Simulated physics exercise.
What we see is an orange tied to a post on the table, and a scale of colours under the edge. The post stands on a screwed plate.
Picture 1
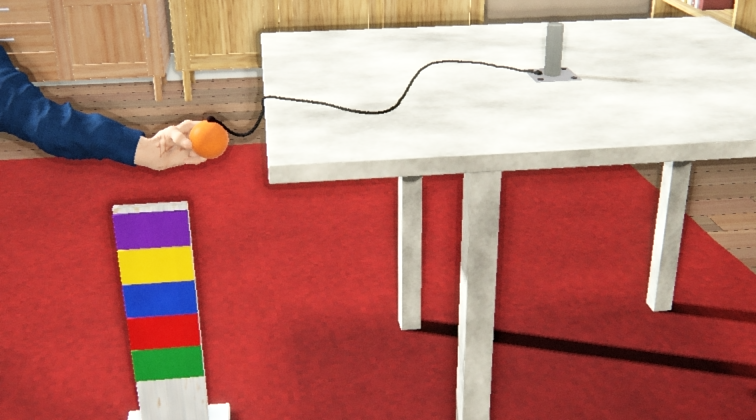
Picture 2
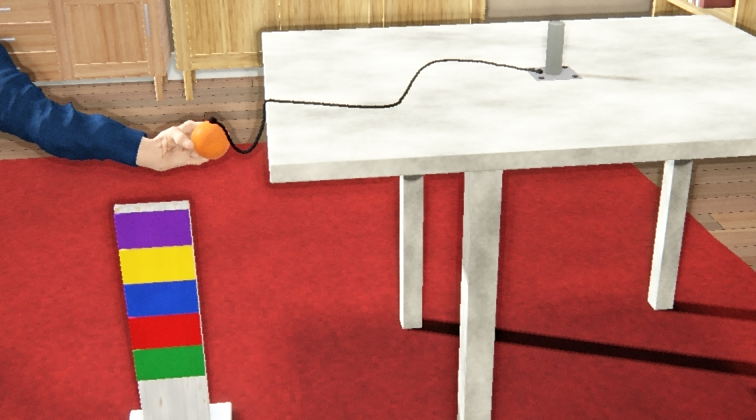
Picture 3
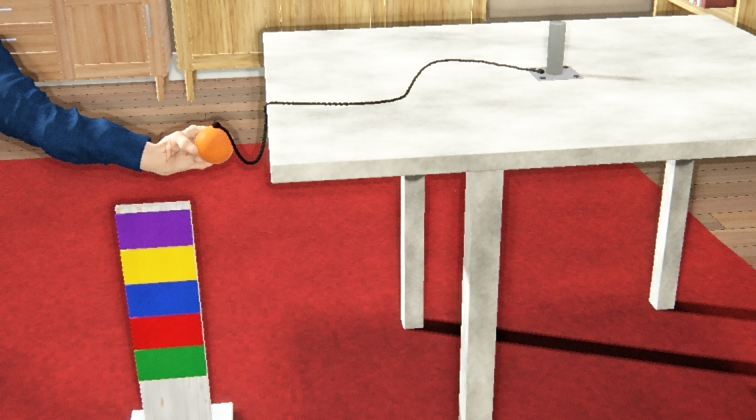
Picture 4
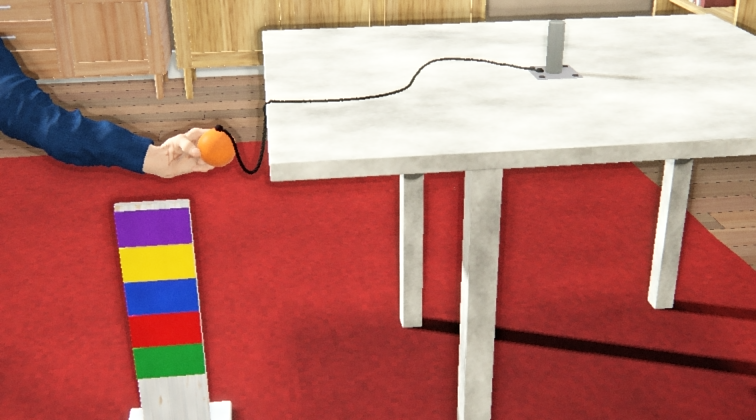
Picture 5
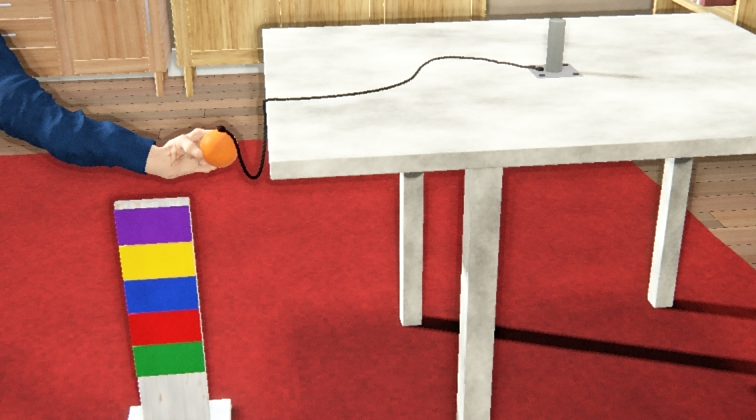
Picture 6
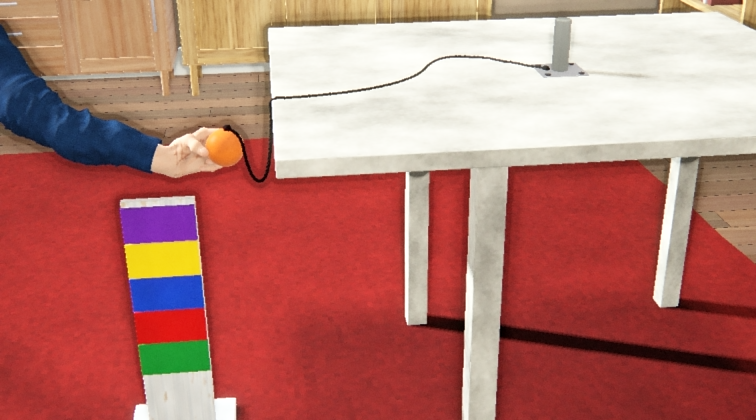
In a room with a red rug, a hand held an orange ball on a black cord tied to a post on a table, and moved it slightly right and down as the cord sagged beside the edge.
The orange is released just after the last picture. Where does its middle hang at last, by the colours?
Its centre hangs level with the red band.
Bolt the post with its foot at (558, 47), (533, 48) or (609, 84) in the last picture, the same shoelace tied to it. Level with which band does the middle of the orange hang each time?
One after the other, blue; red; blue.
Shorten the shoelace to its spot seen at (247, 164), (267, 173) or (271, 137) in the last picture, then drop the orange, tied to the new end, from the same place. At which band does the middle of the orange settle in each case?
Try by try: Blue; yellow; purple.
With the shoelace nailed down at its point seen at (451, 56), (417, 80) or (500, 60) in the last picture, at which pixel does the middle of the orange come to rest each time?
Near (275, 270), (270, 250) and (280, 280).
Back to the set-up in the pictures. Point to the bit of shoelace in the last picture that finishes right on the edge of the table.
Near (347, 92).
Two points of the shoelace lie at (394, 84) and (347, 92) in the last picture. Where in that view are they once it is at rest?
Near (321, 79) and (271, 89).
Soon after, orange near (252, 302); level with blue.
After that, orange near (313, 303); level with red.
And then, orange near (267, 307); level with red.
In the end, orange near (287, 310); level with red. Its middle rests at the red band.
